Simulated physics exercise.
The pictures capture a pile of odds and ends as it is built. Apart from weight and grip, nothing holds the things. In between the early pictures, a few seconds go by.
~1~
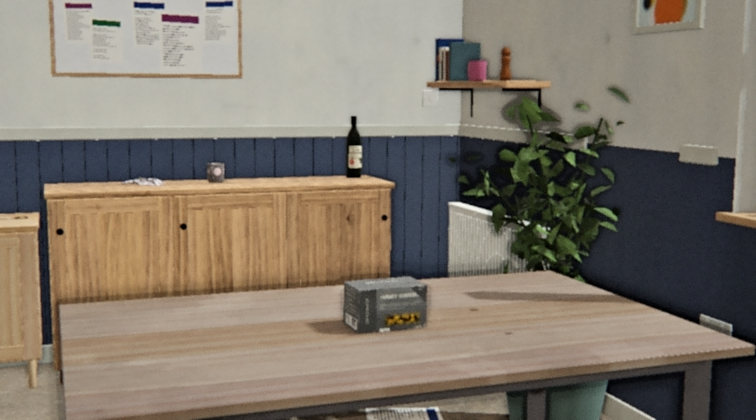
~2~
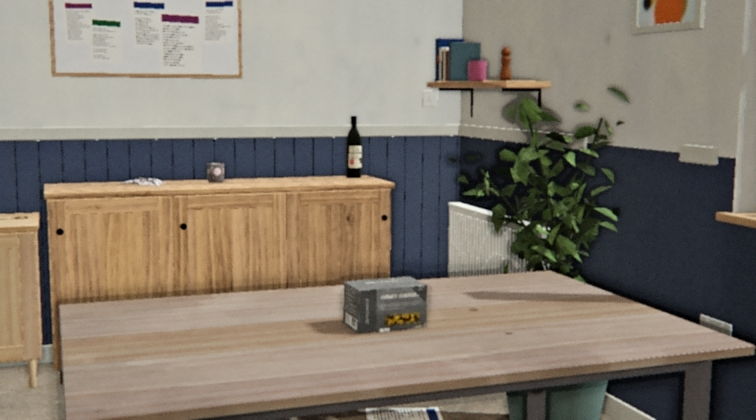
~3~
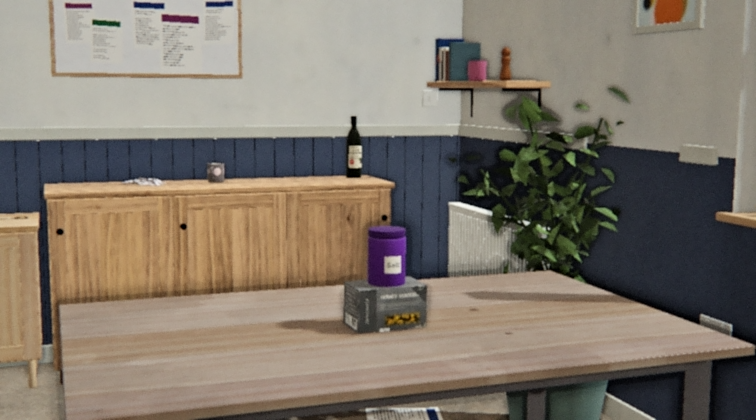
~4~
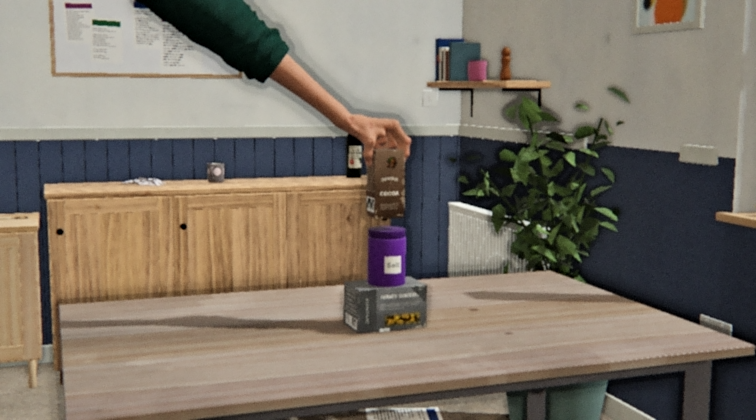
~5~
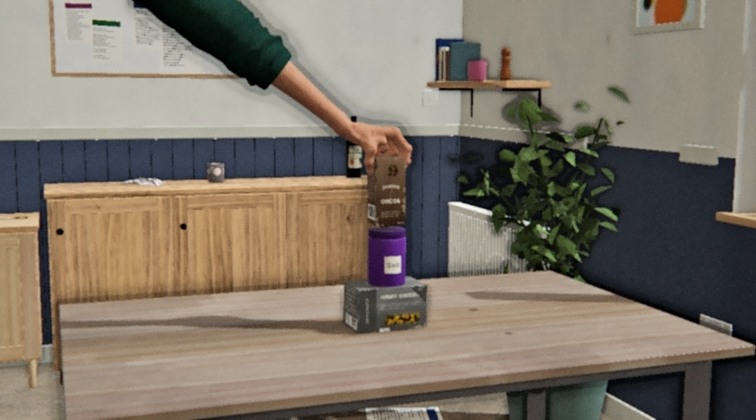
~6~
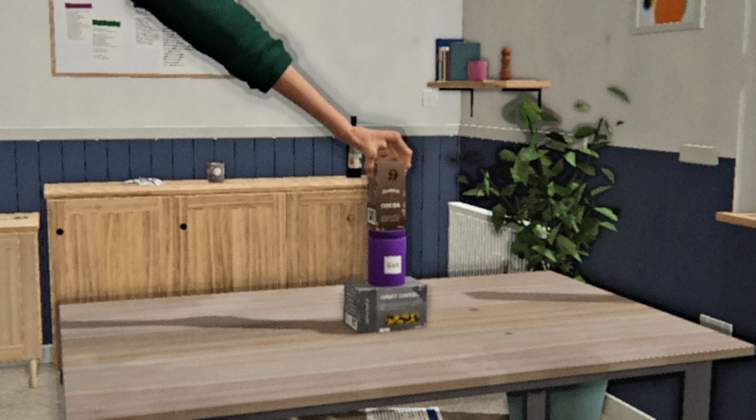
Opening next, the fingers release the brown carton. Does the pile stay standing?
Yes.
Then, 0.60 s later than the last frame, all is still.
Then, 1.30 s later than the last frame, brown carton resting near (386, 195).
When it is over, all 3 as before. End places, in pixels of the last picture, brown carton near (387, 195). The pile keeps its balance.
